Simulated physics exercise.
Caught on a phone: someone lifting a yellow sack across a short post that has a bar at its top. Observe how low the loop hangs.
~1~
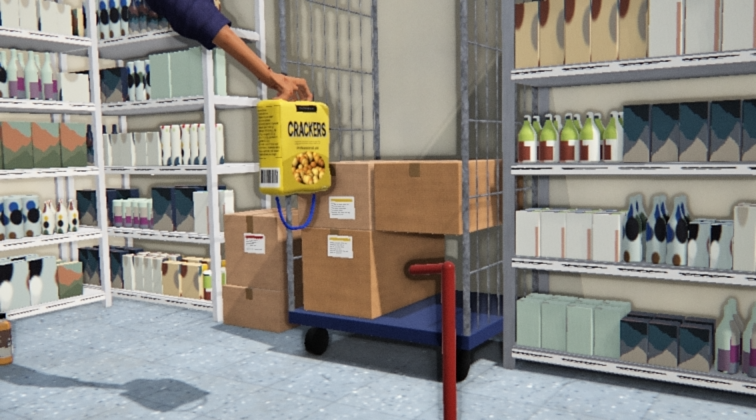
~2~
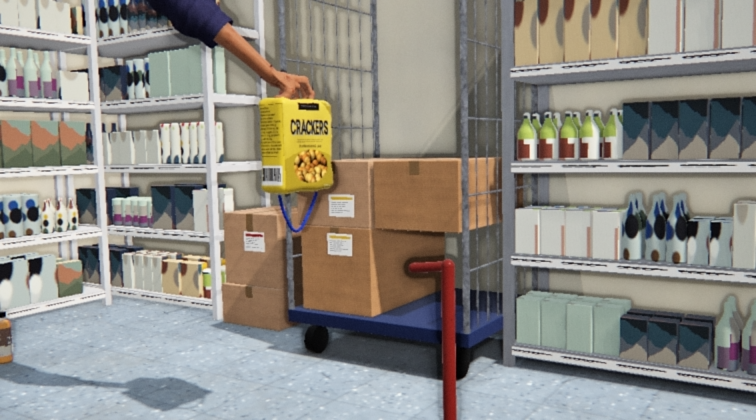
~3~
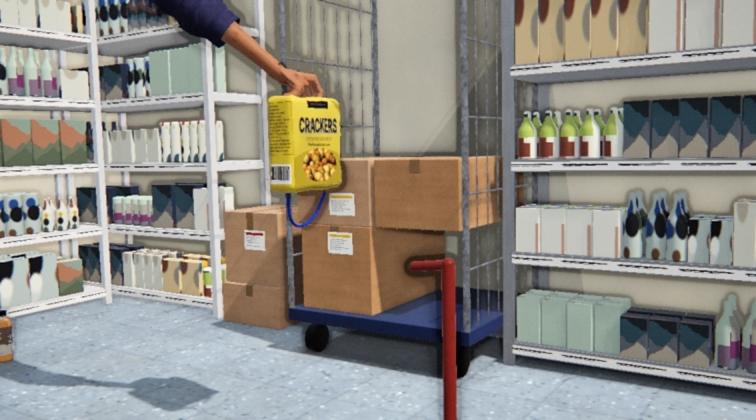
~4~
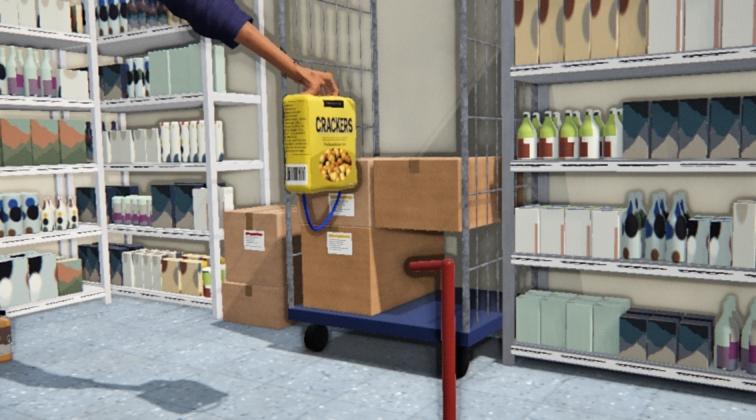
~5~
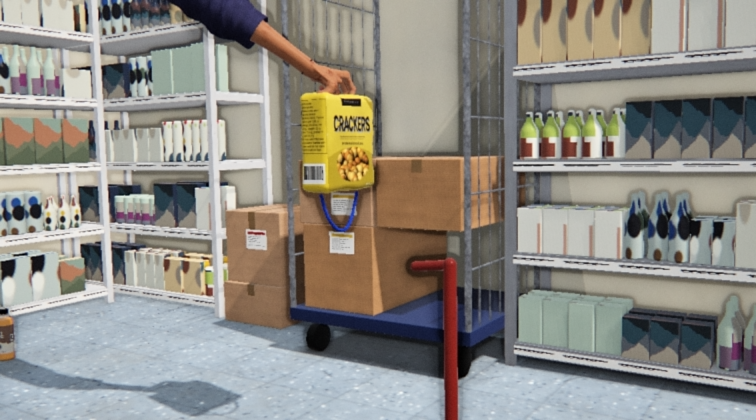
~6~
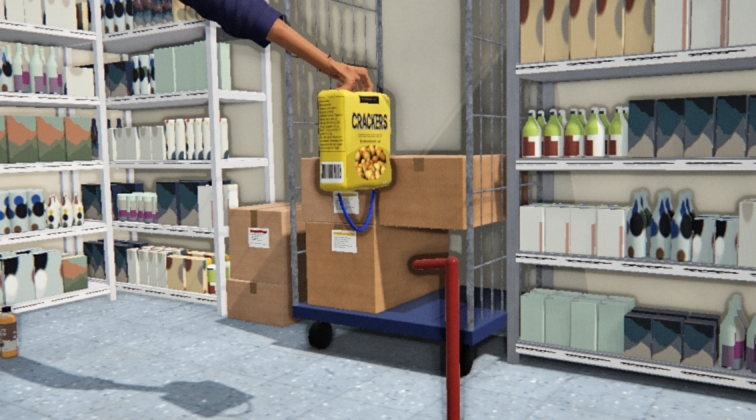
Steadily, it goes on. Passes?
Yes, I expect it will slip past the post just fine.
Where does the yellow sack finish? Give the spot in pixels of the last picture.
Roughly (601, 136).
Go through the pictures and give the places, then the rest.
The first frame shows yellow sack (295, 148); hook tip (414, 270).
The second frame shows yellow sack (297, 146); bottom of the loop (298, 231).
The third frame shows yellow sack (306, 144).
The fourth frame shows yellow sack (321, 144); bottom of the loop (318, 229).
The fifth frame shows yellow sack (338, 143).
The sixth frame shows yellow sack (356, 141); bottom of the loop (362, 230); hook tip (418, 265); hook points towards it, loop hangs above the hook.
Then, 0.36 s past the final frame, sack nearing the post near (404, 140).
Then, 0.90 s past the final frame, sack past the post near (485, 138).
Then, 1.48 s past the final frame, sack past the post near (586, 136).
When it is over, sack past the post near (601, 136). The yellow sack comes away clean.
